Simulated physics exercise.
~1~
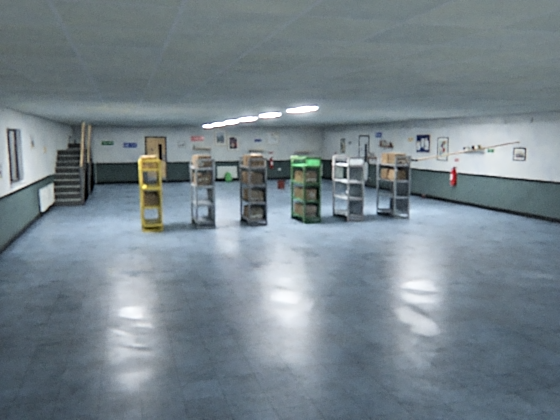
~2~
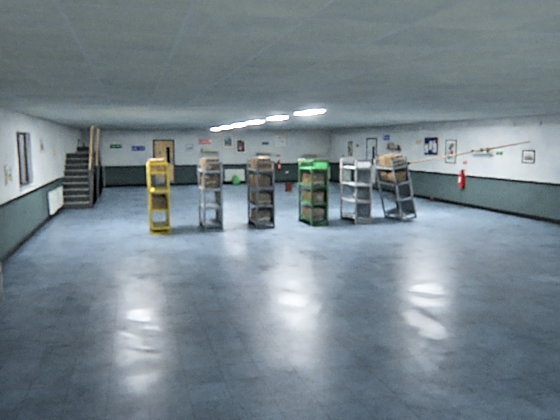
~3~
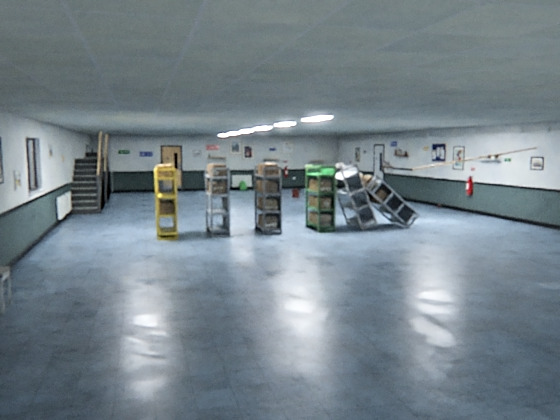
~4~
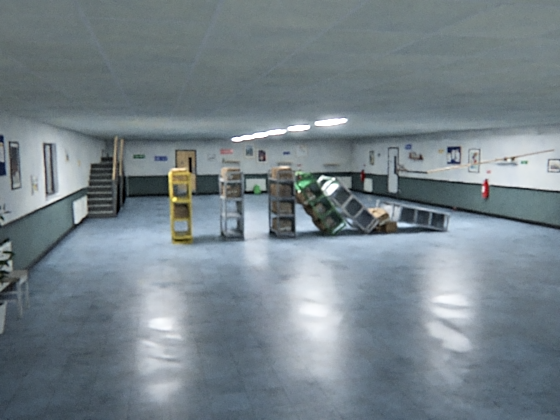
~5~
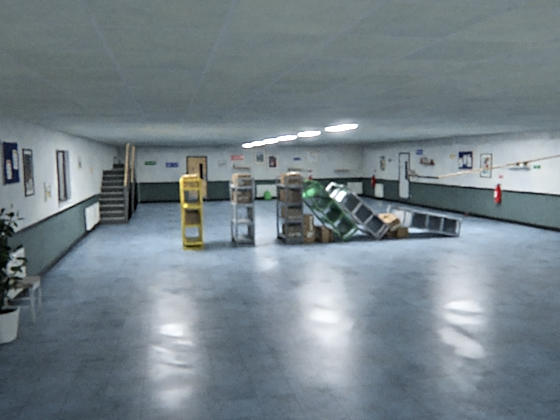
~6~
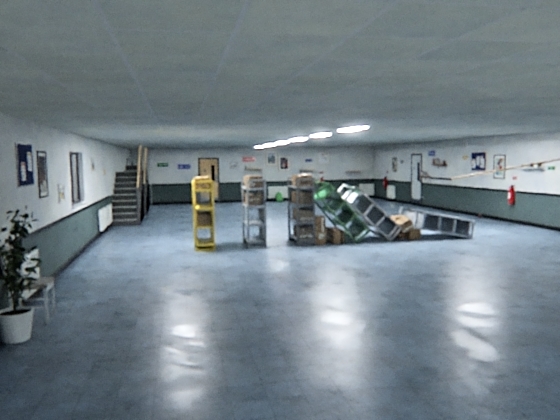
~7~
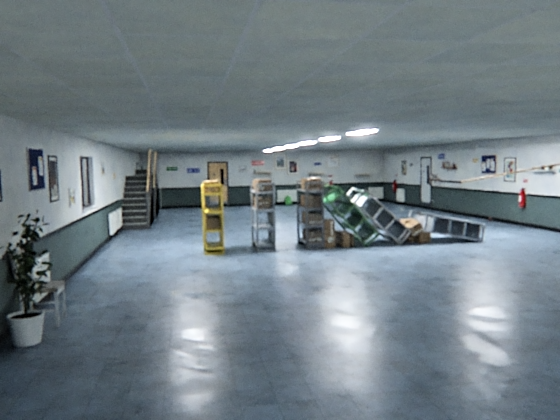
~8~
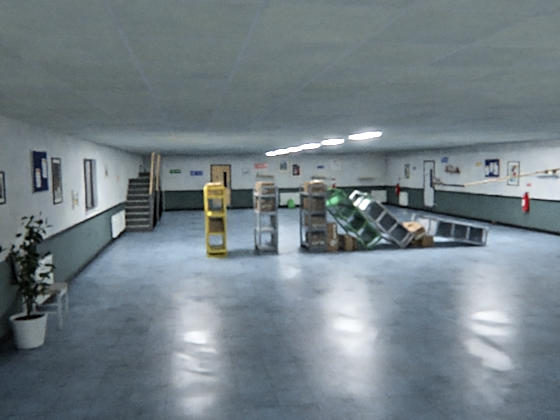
At first, six tall racks holding cartons, including a yellow one and a green one, stand in a line across a wide room with a shiny blue floor. The grey rack at the far right tips to the left, leaning into its neighbor. That neighbor tilts too, while the first rack's base slides out to the right and it sinks toward the floor. The green rack then leans left against the next rack, and cartons spill around the heap. There the toppling stops, leaving three racks upright on the left, the yellow one unmoved.
